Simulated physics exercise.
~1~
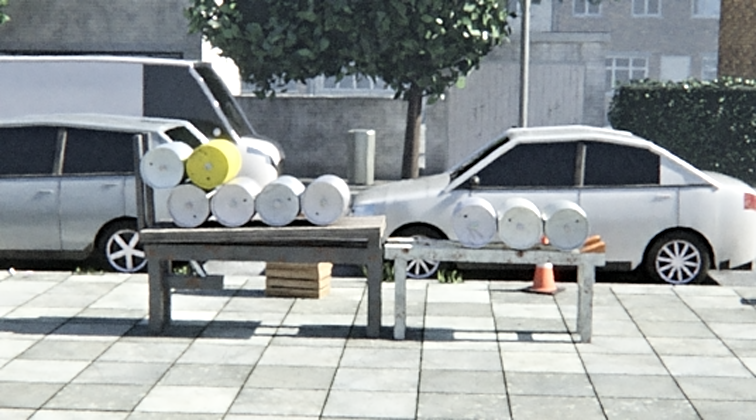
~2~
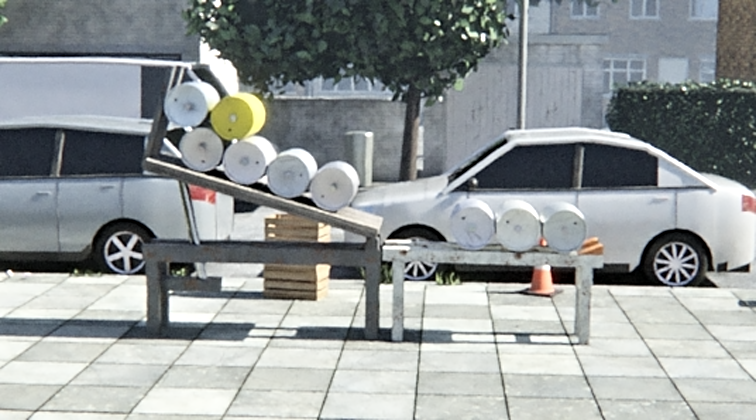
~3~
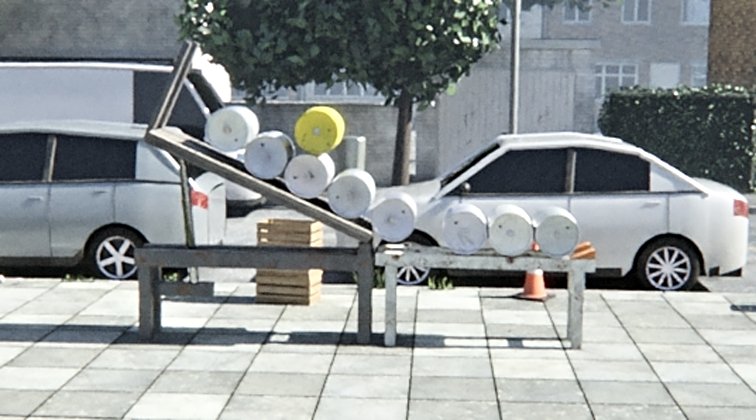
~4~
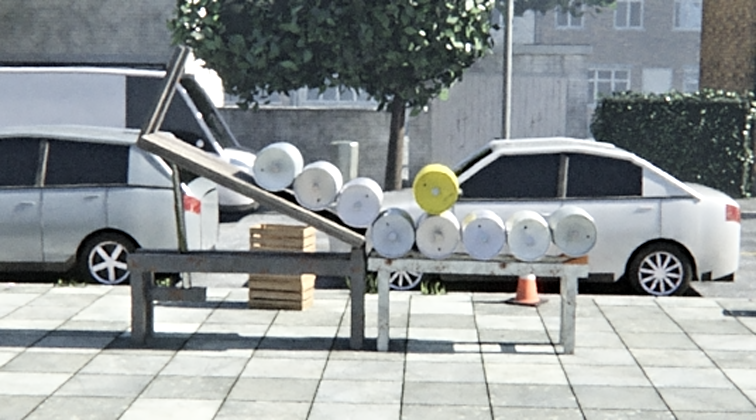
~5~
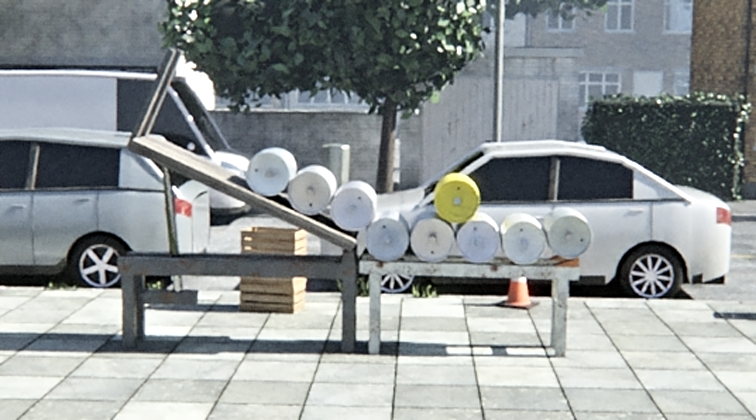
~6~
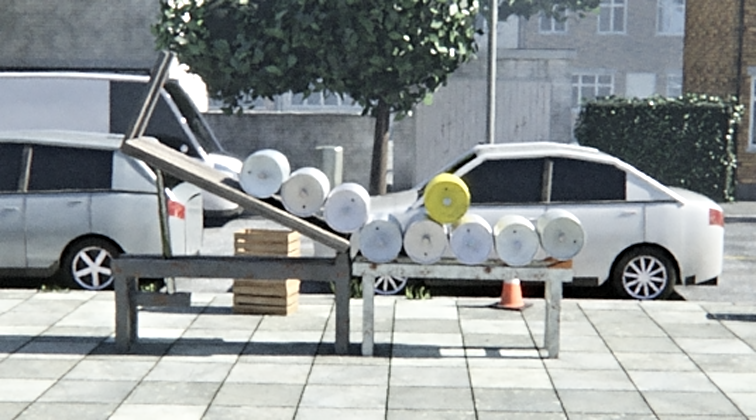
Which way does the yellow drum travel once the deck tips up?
The yellow drum travels to the right, going from the tipped deck to the rack beside it.
